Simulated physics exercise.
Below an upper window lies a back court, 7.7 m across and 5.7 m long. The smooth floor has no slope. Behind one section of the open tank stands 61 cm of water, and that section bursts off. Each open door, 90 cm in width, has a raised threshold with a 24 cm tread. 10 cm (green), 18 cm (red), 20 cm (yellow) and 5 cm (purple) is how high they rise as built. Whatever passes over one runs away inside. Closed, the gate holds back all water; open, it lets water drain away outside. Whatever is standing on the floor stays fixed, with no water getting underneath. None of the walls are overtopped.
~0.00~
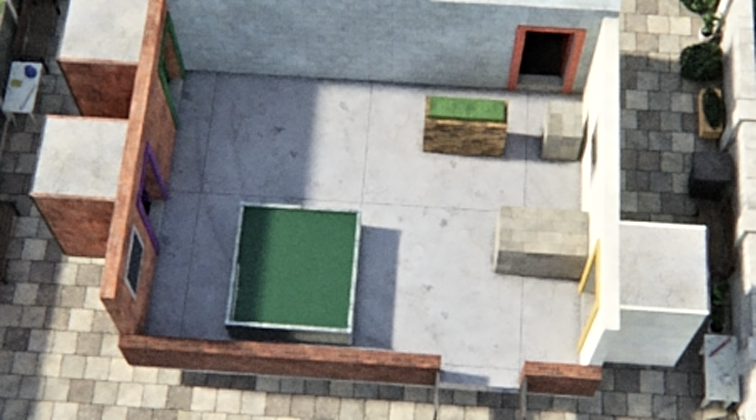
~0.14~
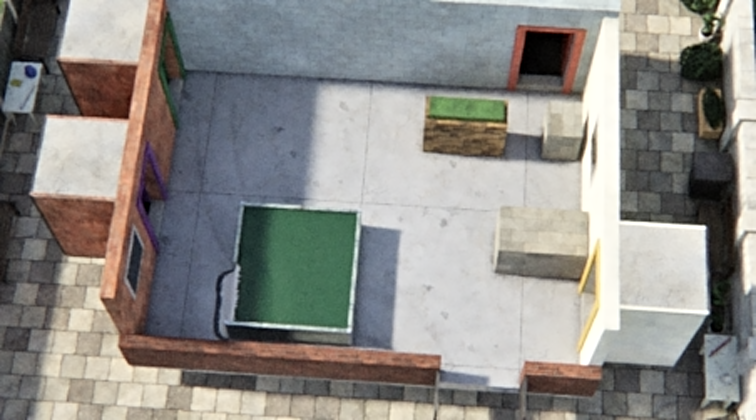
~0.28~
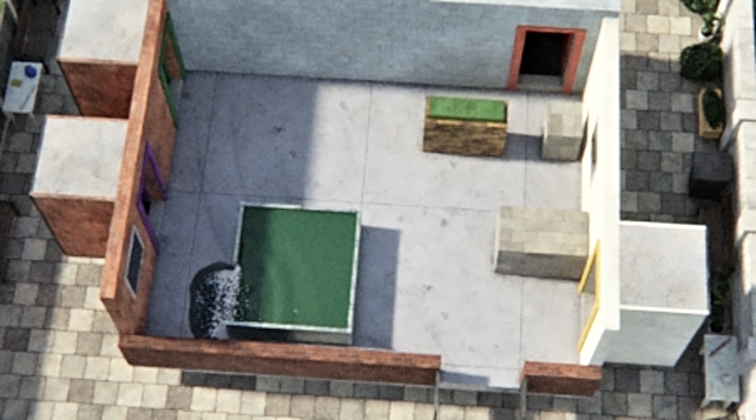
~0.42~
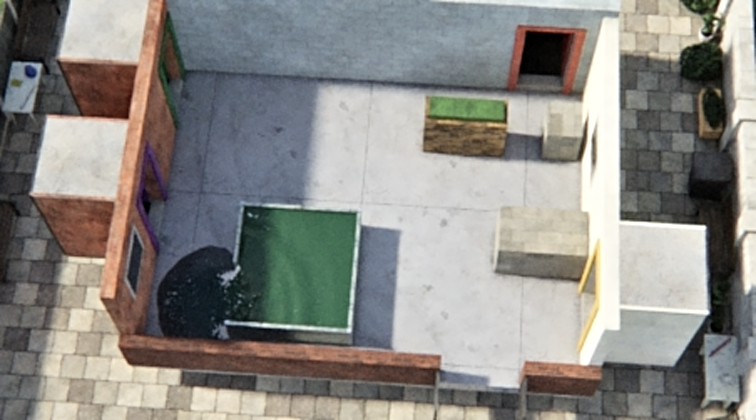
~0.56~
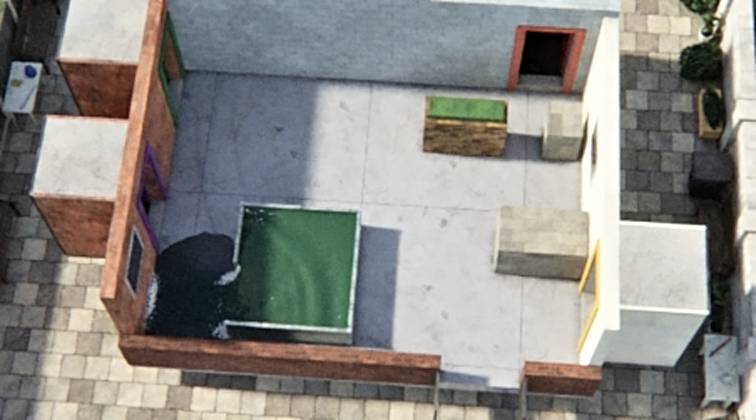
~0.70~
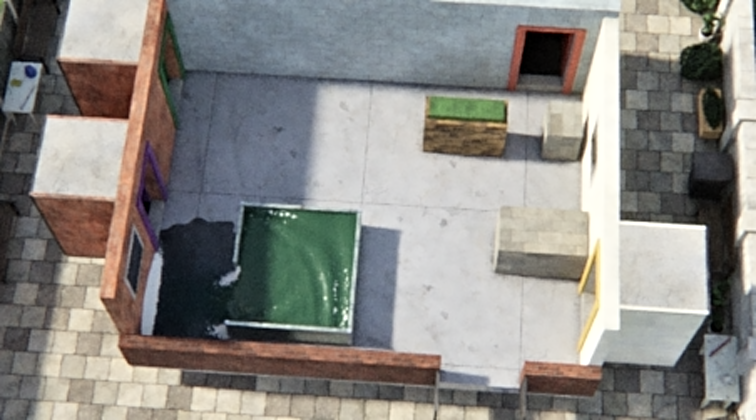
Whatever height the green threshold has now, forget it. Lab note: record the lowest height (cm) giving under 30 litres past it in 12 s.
Lowest height: 12 cm.
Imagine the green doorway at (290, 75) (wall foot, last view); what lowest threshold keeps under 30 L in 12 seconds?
Minimum: Close to 11.5 cm.
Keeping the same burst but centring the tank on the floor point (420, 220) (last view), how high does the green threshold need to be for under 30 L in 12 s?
I'd put it at close to 10.5 cm.
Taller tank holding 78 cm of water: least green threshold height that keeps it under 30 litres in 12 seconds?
Then a height close to 17 cm.
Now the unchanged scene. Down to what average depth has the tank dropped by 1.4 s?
The average depth is some 45 cm.
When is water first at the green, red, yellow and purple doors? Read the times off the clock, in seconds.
Times: Green 2.2 s, red 5.5 s, yellow 4.5 s, purple 0.8 s.
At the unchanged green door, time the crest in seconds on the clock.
Crest at t of about 7.0 s.
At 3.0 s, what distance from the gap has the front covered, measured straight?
It gets close to 5.0 metres out.
After 1.4 s water covers 10 % of the floor, deepest (52 cm) near (143, 349); it has not reached the green door.
After 3.0 s water covers 35 % of the floor, deepest (34 cm) near (143, 349); 6 cm at the green door, 0 litres in over its 10 cm threshold.
After 12.0 s water covers 100 % of the floor, deepest (10 cm) near (482, 108); 8 cm at the green door, 58 litres in over its 10 cm threshold.
At the green door as built, the water arrived by 2.2 s and peaked near 15 cm at 7.0 s.
Run again over the same 12 s with other heights there, 58 litres in over 10 cm, 19 litres over 13.5 cm. The limit of 30 litres is kept from about 12 cm up.
